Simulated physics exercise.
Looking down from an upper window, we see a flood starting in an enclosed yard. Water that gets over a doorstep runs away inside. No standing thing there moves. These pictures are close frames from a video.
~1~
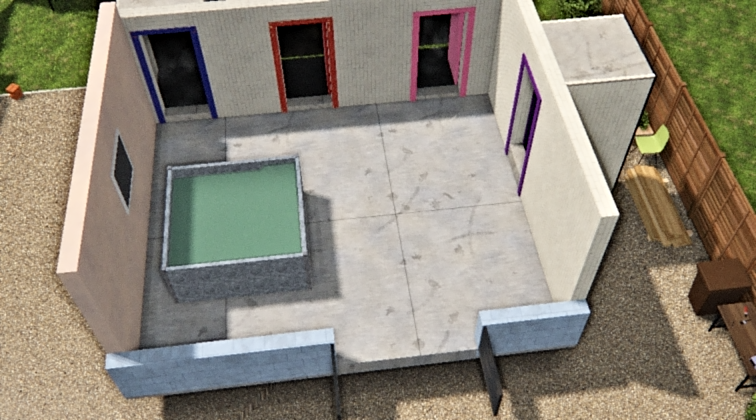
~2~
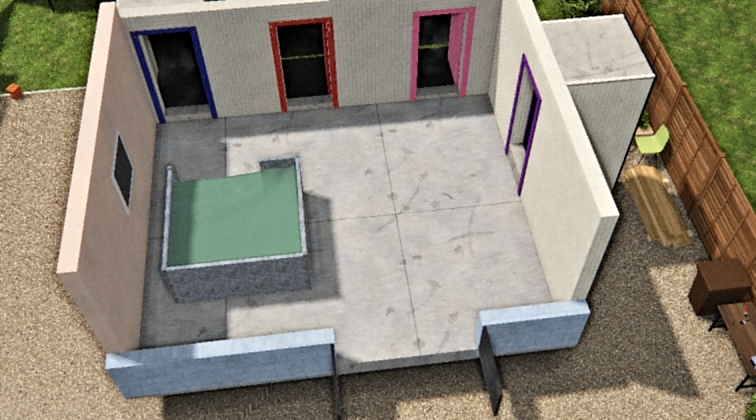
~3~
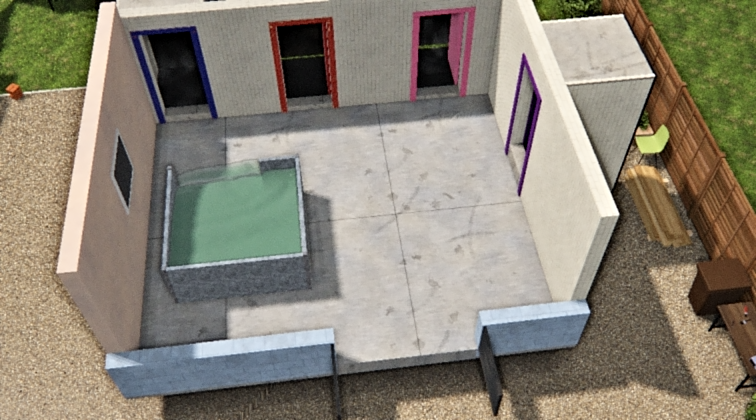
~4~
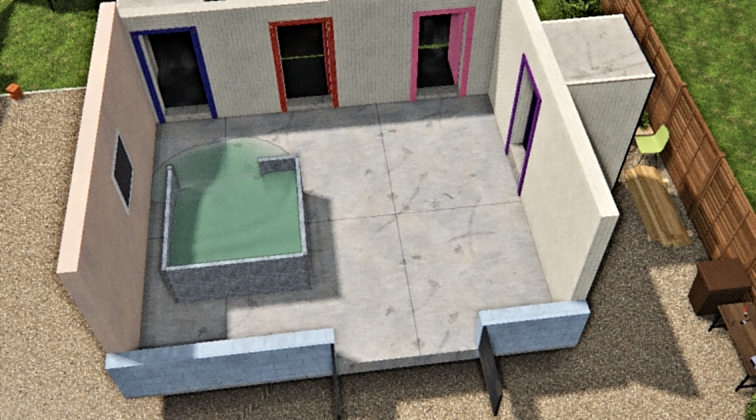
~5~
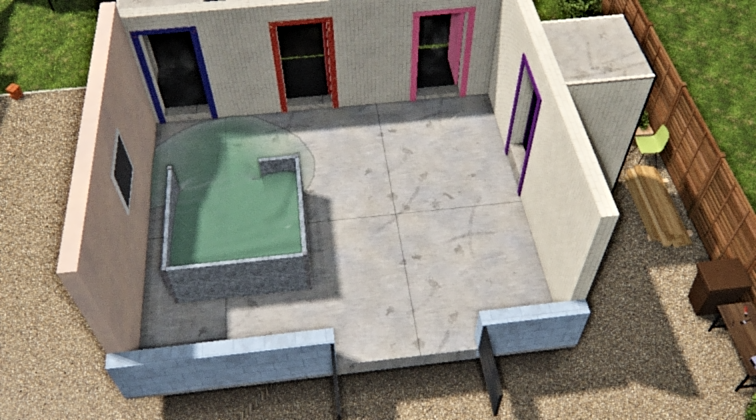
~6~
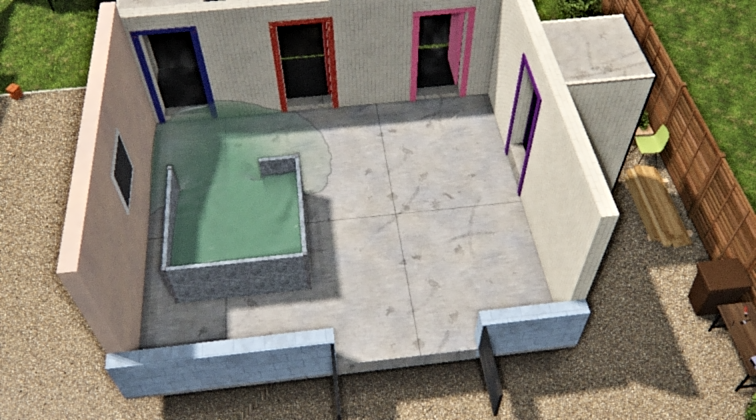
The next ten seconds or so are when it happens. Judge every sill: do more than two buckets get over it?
The blue door swallows too much water; the red door swallows too much water; the pink door swallows too much water; the purple door swallows an okay amount of water.
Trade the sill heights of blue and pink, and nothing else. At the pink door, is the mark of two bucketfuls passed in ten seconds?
In that case the pink door falls short.
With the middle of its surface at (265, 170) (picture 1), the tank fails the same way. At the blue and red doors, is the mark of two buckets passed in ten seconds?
The way I see it, blue tops the mark and red tops the mark.
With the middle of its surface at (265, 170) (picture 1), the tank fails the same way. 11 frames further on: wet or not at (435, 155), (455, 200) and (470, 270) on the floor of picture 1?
In the order asked: Reached by the flood, not reached, not reached.
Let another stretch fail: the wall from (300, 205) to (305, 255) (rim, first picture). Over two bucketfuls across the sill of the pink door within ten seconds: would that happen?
Well, the pink door crosses the line here.
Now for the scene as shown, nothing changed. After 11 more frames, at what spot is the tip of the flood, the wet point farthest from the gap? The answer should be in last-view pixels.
Farthest reach: About (482, 100).
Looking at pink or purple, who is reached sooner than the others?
The answer here is the one in pink.
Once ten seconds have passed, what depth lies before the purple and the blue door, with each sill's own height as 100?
The first sits near 30 in a hundred and the second near 40 in a hundred.
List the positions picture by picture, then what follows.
In the first picture, still water in the tank at (235, 212).
In the second picture, water pours out on the tank's far side and has run to a hidden place.
In the third picture, the front is at a hidden place, out from the gap on the tank's far side.
In the fourth picture, the front is at (244, 139), out from the gap on the tank's far side.
In the fifth picture, water pours out on the tank's far side and has run to (246, 117).
In the sixth picture, the front is at (289, 113), out from the gap on the tank's far side.
A moment on, water covers 20 % of the floor; the blue door far over two buckets in, the red door under two buckets in, the pink door not reached, the purple door not reached.
Next, water covers 30 % of the floor; the blue door far over two buckets in, the red door over two buckets in, the pink door wet at the sill, nothing in, the purple door not reached.
Then, water covers 55 % of the floor; the blue door far over two buckets in, the red door over two buckets in, the pink door wet at the sill, nothing in, the purple door wet at the sill, nothing in.
Later, water covers 85 % of the floor; the blue door far over two buckets in, the red door over two buckets in, the pink door under two buckets in, the purple door wet at the sill, nothing in.
In the end, water covers 95 % of the floor; the blue door far over two buckets in, the red door over two buckets in, the pink door over two buckets in, the purple door wet at the sill, nothing in.
